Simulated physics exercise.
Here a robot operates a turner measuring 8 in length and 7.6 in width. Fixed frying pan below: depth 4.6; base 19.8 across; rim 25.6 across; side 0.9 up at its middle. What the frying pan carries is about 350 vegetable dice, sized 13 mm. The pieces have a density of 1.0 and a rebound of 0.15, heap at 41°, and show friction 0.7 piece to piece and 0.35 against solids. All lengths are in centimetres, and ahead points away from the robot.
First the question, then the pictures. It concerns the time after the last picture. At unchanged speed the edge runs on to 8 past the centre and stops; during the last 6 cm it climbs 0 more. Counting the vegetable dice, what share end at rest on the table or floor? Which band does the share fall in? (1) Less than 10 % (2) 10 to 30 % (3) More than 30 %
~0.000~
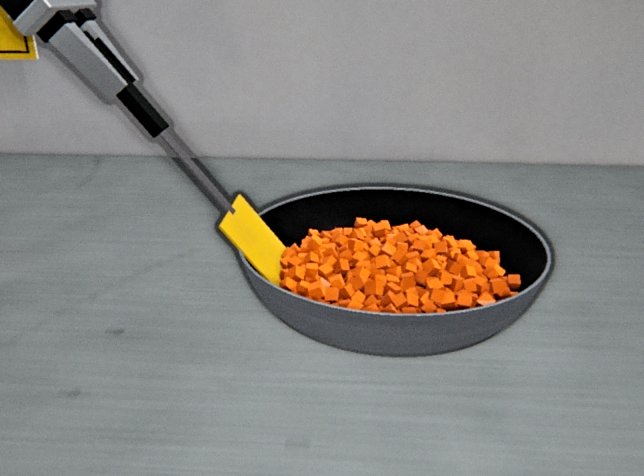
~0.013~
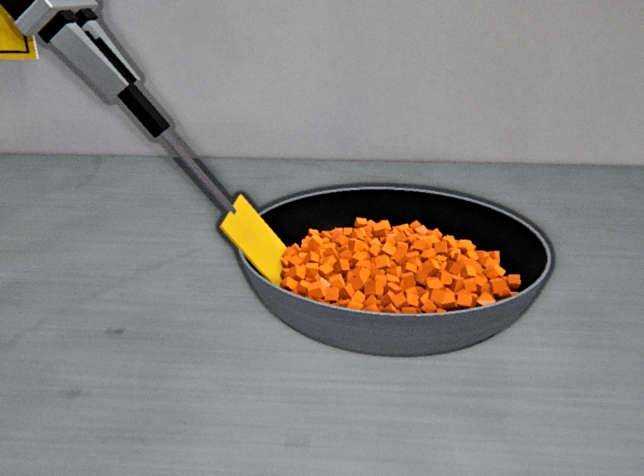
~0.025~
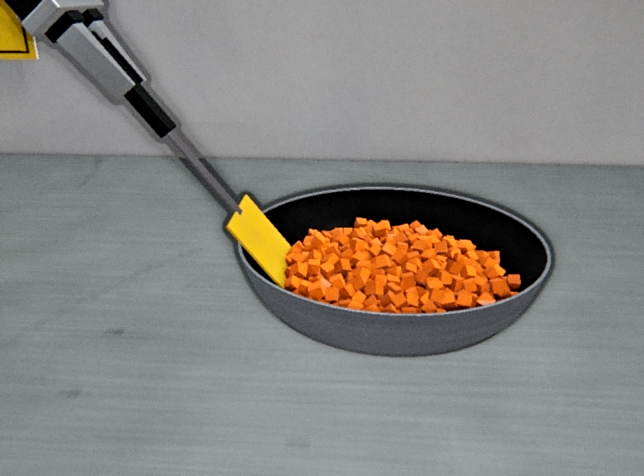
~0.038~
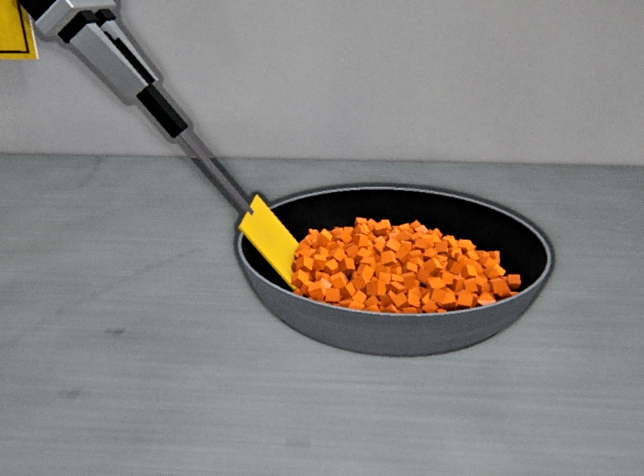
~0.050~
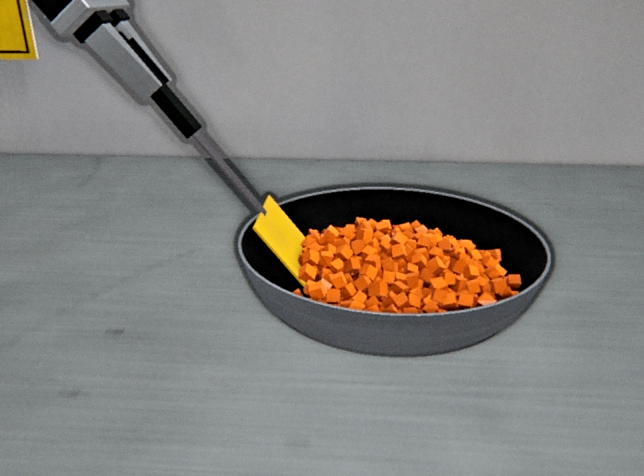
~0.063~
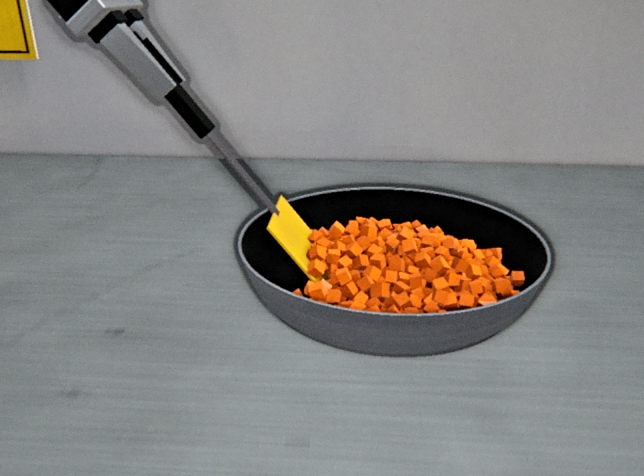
1, less than 10 %.
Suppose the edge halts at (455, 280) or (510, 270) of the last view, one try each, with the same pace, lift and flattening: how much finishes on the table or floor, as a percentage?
About 0 and 35 per cent.
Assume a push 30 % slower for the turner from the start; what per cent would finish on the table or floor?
Estimate: Near 5 %.
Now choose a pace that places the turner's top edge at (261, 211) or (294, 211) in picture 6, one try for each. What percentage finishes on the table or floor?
Around 0 per cent, then around 15 per cent.
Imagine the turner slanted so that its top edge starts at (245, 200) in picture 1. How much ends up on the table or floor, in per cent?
I'd estimate close to 10 per cent.
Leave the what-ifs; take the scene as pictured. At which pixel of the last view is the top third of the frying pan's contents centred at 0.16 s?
Roughly pixel (439, 247).
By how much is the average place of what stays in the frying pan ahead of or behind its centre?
About 4.5 centimetres ahead.
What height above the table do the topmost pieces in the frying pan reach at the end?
Some 6.5 cm above the table.
After 0.11 s, sloping 52°, highest piece 6 above the table; 354 in the frying pan.
After 0.16 s, sloping 52°, highest piece 7 above the table; 354 in the frying pan.
After 0.39 s, sloping 52°, highest piece 7 above the table; 334 in the frying pan, 17 on the table or floor, 3 on the blade or in flight.
After 1.44 s, sloping 52°, highest piece 6 above the table; 333 in the frying pan, 21 on the table or floor.
In the end, 333 in the frying pan, 21 on the table or floor. That is 6 % on the table or floor.
